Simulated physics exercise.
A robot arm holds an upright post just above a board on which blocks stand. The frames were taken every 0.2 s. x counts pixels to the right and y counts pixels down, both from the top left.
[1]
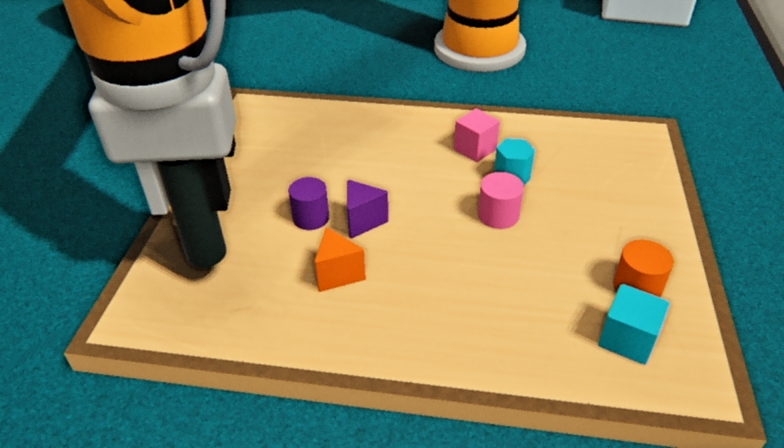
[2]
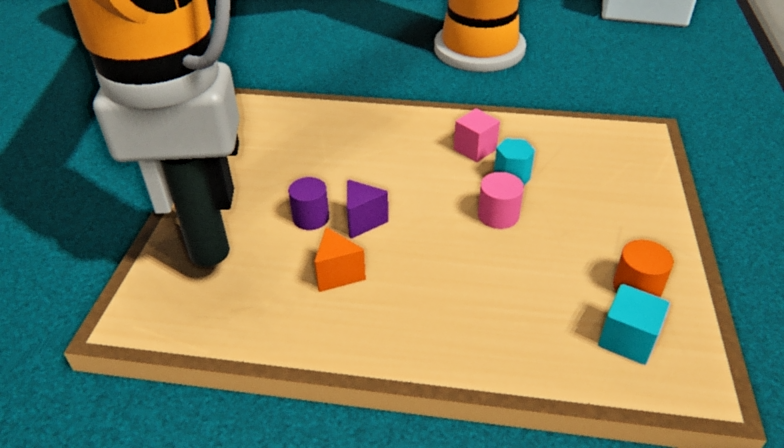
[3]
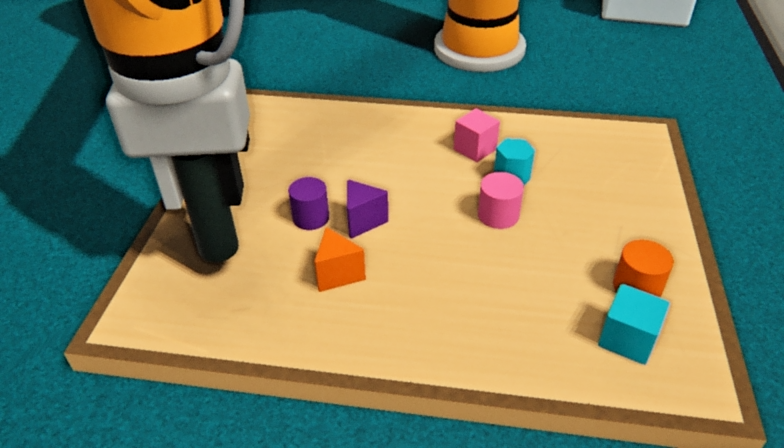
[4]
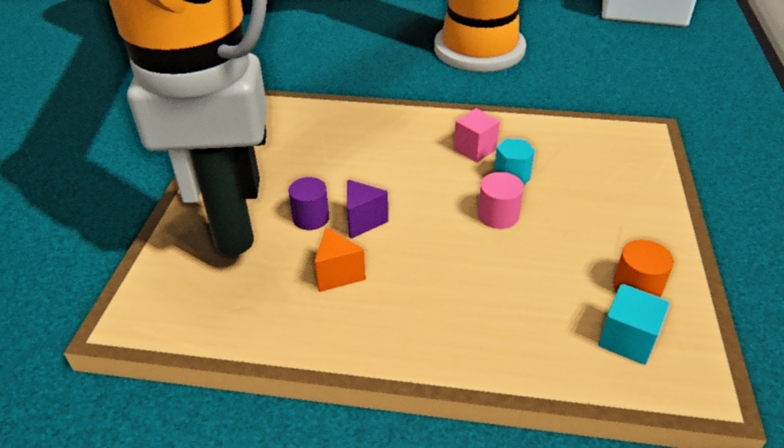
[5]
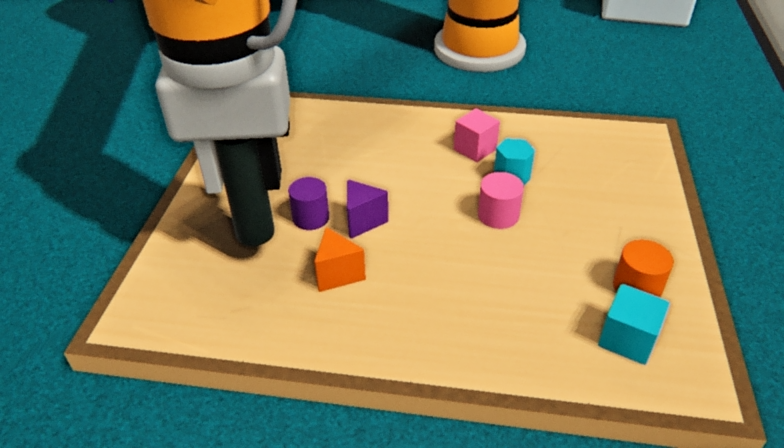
A robot arm with an orange-and-black body and a dark upright post moves over the left side of a pale wooden board on a teal surface, seen from above at an angle. Purple and orange blocks stand left of centre, pink and cyan ones near the back, orange and cyan at right. The post slides slowly rightward and slightly back, nearing the purple cylinder, while every block and the view stay still.
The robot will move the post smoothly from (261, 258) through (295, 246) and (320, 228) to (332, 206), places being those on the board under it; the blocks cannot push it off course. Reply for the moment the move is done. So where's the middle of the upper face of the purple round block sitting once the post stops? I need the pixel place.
I'd say the purple round block ends with its top centre at (321, 156).
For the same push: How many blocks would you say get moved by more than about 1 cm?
It moves one block.
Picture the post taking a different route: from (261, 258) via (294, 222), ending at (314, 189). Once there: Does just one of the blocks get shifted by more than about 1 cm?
In short: Yes.
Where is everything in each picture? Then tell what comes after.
The first picture shows post's lower end (207, 256); purple round block (307, 188); purple three-sided block (361, 193).
The second picture shows post (211, 254); blocks still.
The third picture shows post (220, 250); blocks still.
The fourth picture shows post (235, 244); blocks still.
The fifth picture shows post (256, 235); purple round block (307, 188); purple three-sided block (361, 193).
On the path given first. Halfway along, post (306, 215); purple round block (311, 183).
At the end, post (330, 184); purple round block (321, 156); purple three-sided block still.
